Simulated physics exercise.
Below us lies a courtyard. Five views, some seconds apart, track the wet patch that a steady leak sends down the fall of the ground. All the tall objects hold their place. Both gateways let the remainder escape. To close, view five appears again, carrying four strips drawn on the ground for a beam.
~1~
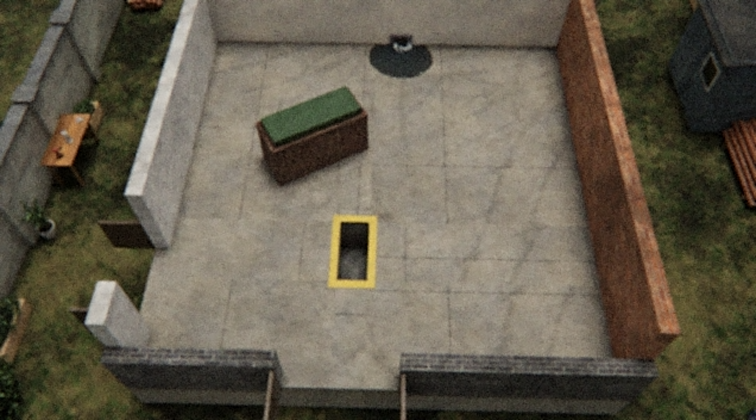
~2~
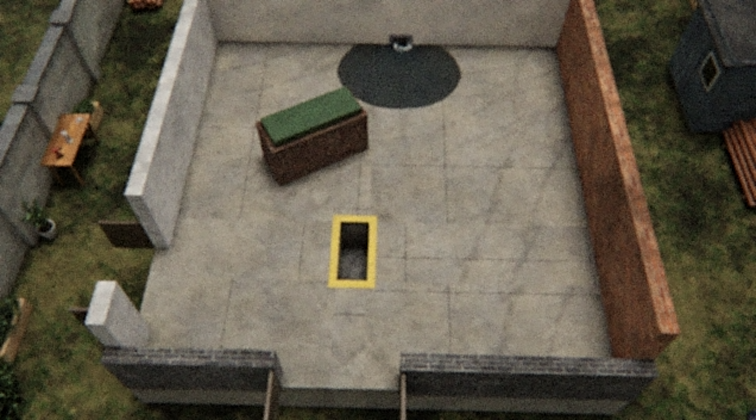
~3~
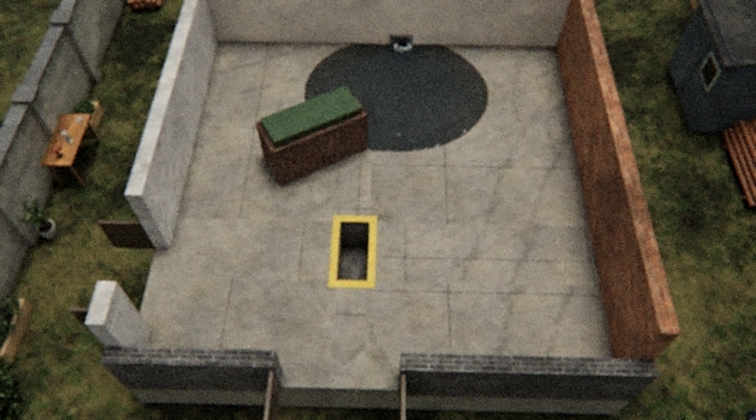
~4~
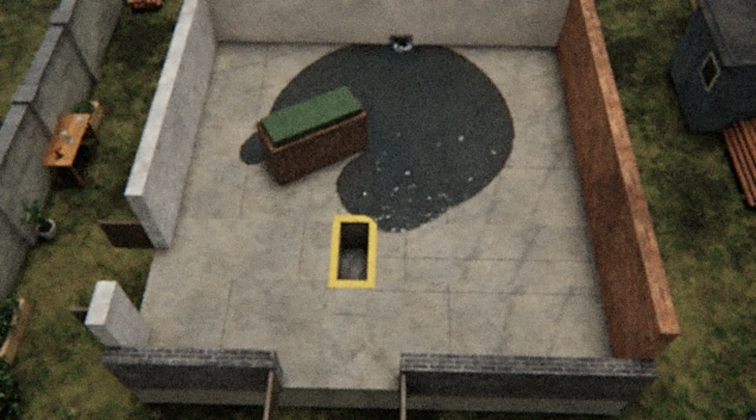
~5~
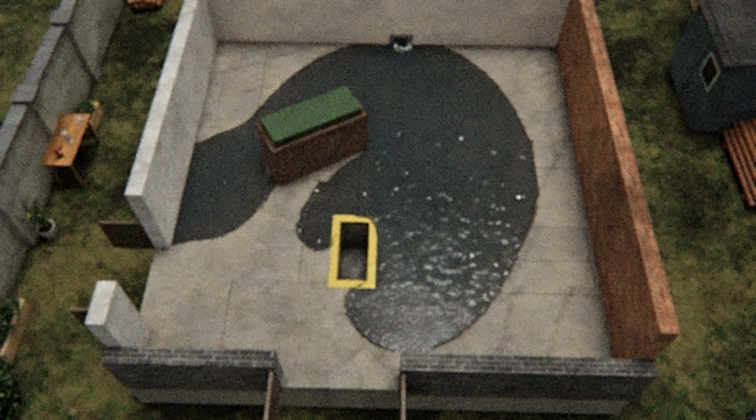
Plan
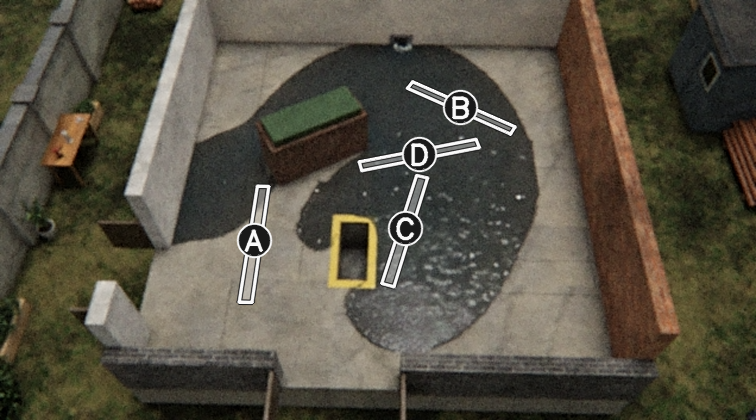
Dark water spreads from the far wall across the courtyard, around a planter and yellow-edged drain.
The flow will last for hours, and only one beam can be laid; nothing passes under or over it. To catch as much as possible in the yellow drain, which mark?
Best: C.
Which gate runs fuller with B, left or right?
More leaves on the right.
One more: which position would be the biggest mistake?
That would be D.
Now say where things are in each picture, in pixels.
Outfall at (401, 40); yellow drain at (353, 251); open gate at (161, 287); open gate at (341, 373); water covers 2 % of the ground and shows as far out as (393, 72); yellow drain still dry.
Water covers 7 % of the ground and shows as far out as (395, 104); yellow drain still dry.
Water covers 15 % of the ground and shows as far out as (438, 145); yellow drain still dry.
Water covers 27 % of the ground and shows as far out as (401, 225); yellow drain still dry.
Water covers 43 % of the ground and shows as far out as (373, 330); yellow drain taking water.
On the marked copy, A from (245, 302) to (263, 186); B from (410, 85) to (512, 130); C from (387, 285) to (422, 176); D from (360, 166) to (477, 143).
Choosing A, about 18 % of the stream runs into the yellow drain, about 79 % out by the gates.
Choosing B, about 13 % of the stream runs into the yellow drain, about 85 % out by the gates.
Choosing C, about 31 % of the stream runs into the yellow drain, about 66 % out by the gates.
Choosing D, about 7 % of the stream runs into the yellow drain, about 90 % out by the gates.
